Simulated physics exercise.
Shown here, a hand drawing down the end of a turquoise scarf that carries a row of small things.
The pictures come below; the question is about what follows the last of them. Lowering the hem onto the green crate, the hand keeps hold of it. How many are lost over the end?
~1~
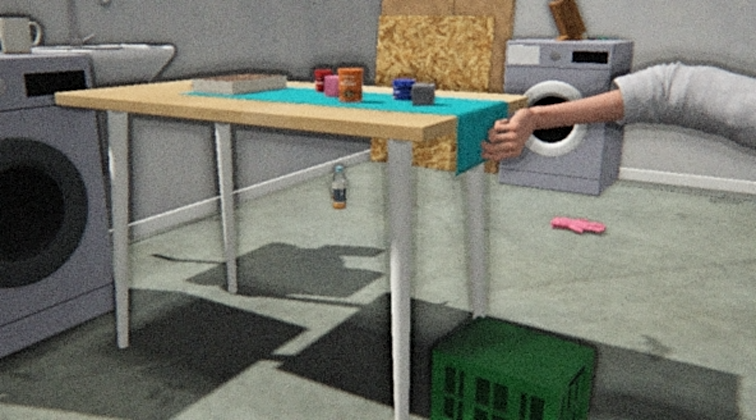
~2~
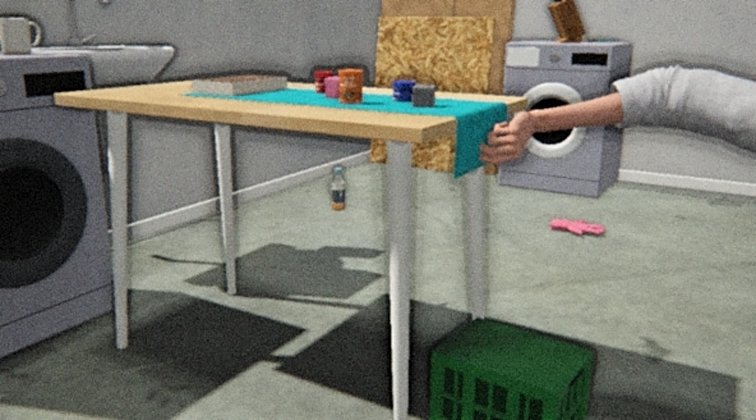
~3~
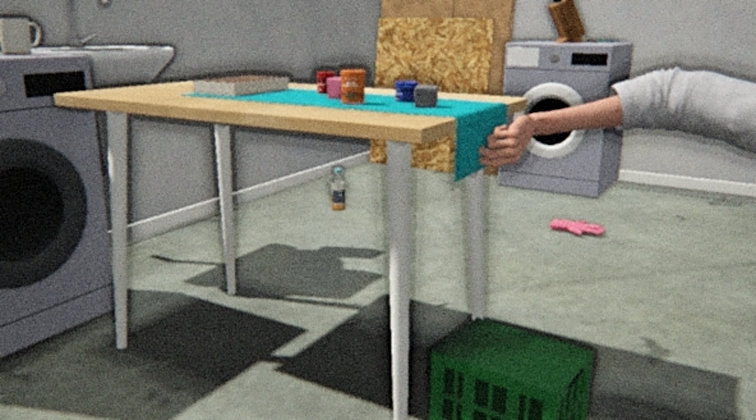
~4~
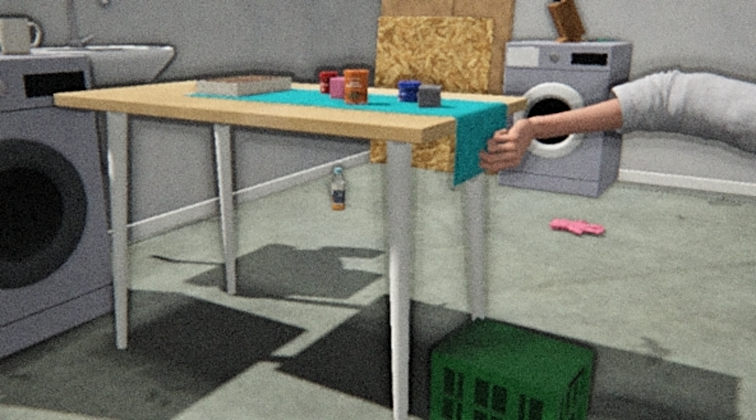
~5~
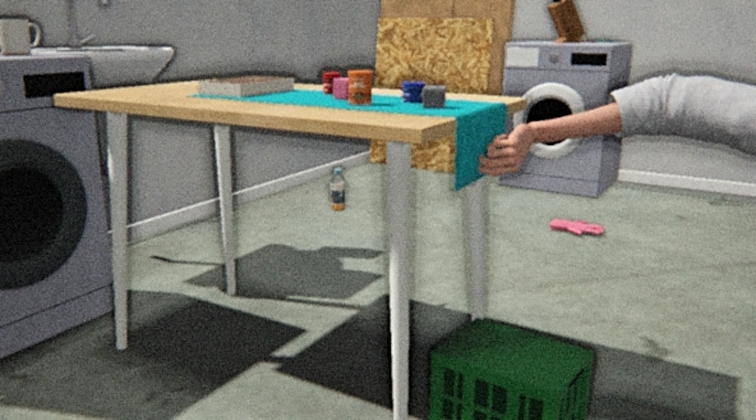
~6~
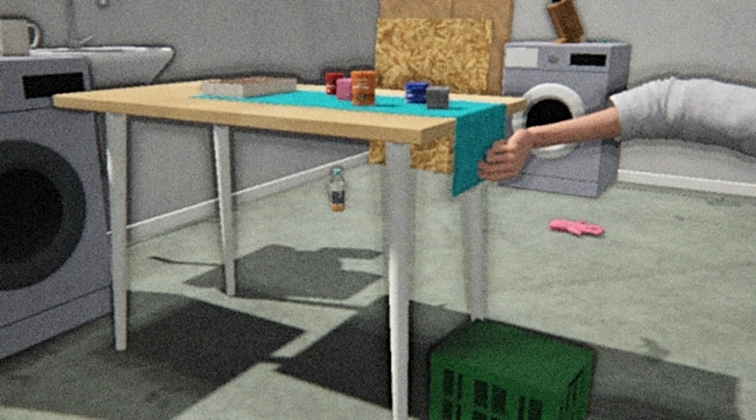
Well, the number that leaves the top comes to exactly four there.
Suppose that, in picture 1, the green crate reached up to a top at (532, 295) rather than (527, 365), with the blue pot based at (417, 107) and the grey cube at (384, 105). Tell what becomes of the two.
The blue pot does not stay aboard, and the grey cube does not stay aboard.
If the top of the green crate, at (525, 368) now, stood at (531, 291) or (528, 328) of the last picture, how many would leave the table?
2 and 3.
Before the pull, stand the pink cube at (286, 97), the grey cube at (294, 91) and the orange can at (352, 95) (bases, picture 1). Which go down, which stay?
The pink cube would stay in place, the grey cube would stay in place, the orange can would end up off.
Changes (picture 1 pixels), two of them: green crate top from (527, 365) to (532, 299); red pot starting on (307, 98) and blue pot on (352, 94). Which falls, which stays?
Red pot stays, blue pot stays.
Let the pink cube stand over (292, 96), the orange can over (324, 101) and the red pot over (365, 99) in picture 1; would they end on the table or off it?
The pink cube will stay where it is, the orange can will end up off, the red pot will end up off.
A little later, hem near (480, 216); all still up.
Next, hem near (479, 272); grey cube and blue pot gone.
Later still, hem on the crate; grey cube, blue pot, orange can and pink cube gone.
When it is over, hem on the crate; grey cube, blue pot, orange can and pink cube gone. It carries off four.
